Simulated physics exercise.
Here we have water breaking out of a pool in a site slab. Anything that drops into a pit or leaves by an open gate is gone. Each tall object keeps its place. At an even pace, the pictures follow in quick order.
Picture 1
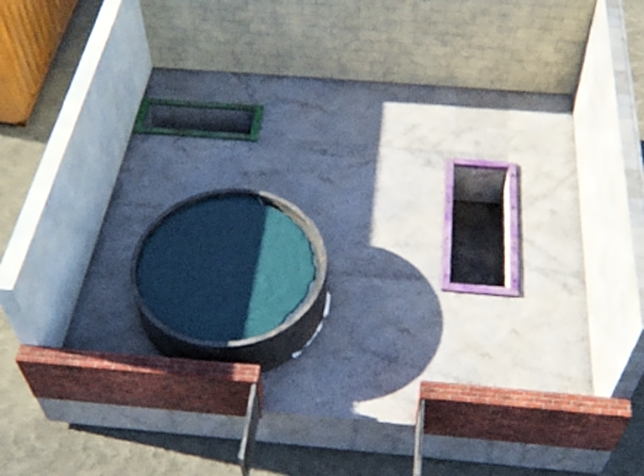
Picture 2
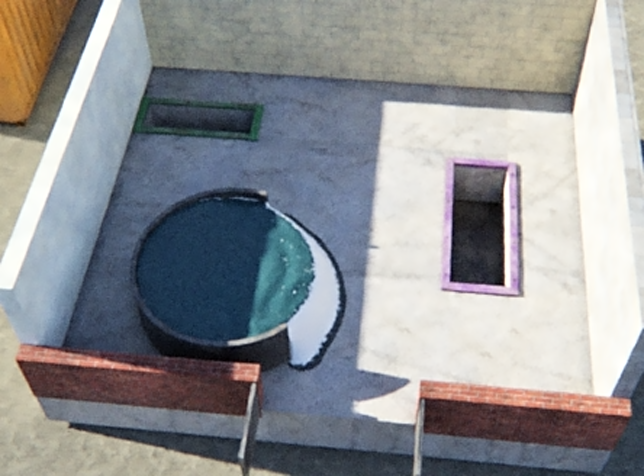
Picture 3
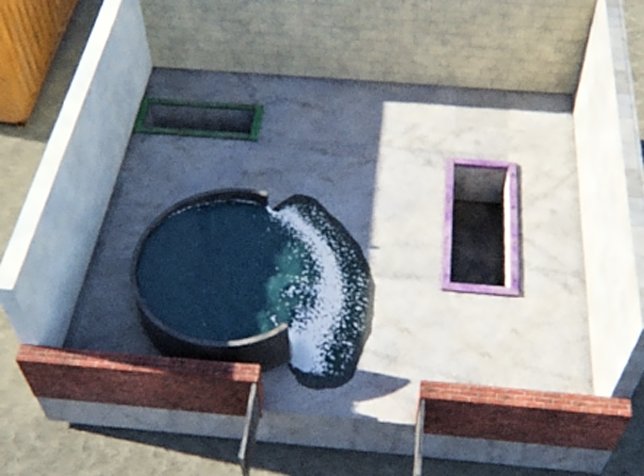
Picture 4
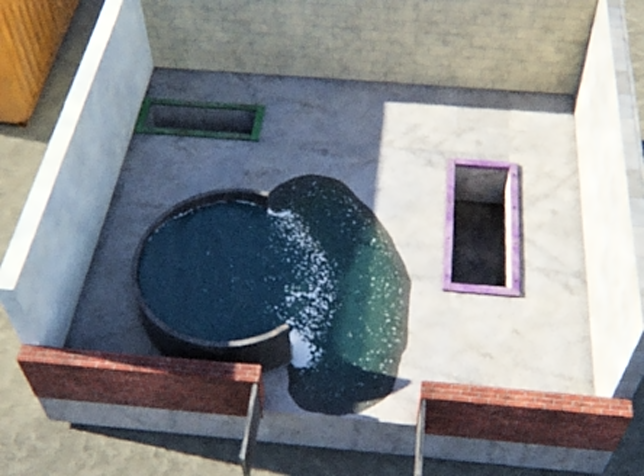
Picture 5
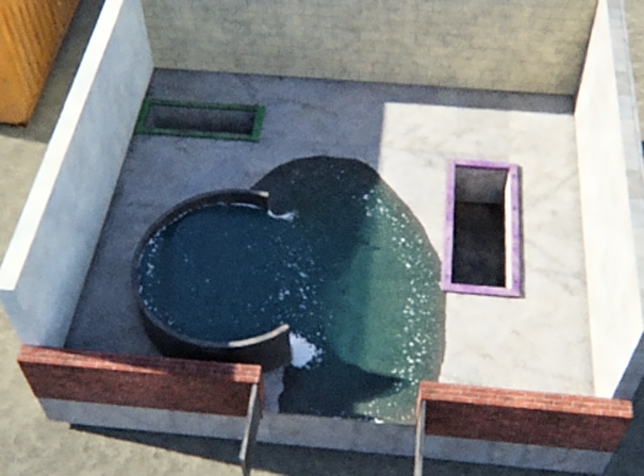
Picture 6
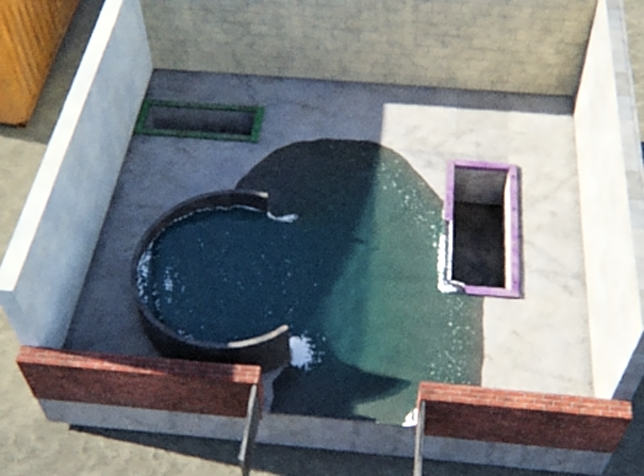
Water burst out of the right side of a round pool, foamed across the walled slab, and spread wider until it reached the purple-framed opening and the gap between the low brick walls.
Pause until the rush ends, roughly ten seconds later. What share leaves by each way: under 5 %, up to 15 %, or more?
In order: Gate: Inside five to fifteen per cent; purple pit: Beyond fifteen per cent; green pit: Short of five per cent.
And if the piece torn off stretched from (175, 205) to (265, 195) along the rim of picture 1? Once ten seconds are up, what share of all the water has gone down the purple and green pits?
Near enough: Purple 0 percent, green 50 percent.
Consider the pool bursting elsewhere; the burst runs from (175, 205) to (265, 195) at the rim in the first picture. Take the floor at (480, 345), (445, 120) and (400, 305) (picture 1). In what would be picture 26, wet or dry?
Result, in sequence: Untouched by the flood; inundated; untouched by the flood.
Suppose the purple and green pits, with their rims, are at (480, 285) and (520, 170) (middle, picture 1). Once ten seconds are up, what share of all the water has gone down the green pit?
Share, green pit, approx.: 20 in a hundred.
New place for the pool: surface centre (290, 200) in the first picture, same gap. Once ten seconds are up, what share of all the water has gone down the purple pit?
Within ten seconds roughly 50 percent of the total ends in the purple pit.
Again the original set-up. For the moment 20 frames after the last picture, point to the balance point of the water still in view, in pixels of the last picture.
Near (417, 265) in the last view.
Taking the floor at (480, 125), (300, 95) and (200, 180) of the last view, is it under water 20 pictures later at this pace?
Well, in turn they'd be wet underfoot, wet underfoot and dry underfoot.
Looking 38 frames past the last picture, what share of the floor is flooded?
My estimate is close to 70 per cent.
A moment on, water covers 55 % of the floor; the gate 3 %, the purple pit 6 %, the green pit 0 %.
Next, water covers 55 % of the floor; the gate 4 %, the purple pit 16 %, the green pit 0 %.
Then, water covers 60 % of the floor; the gate 4 %, the purple pit 26 %, the green pit 0 %.
Later, water covers 70 % of the floor; the gate 6 %, the purple pit 35 %, the green pit 0 %.
In the end, water covers 85 % of the floor; the gate 10 %, the purple pit 39 %, the green pit 2 %.
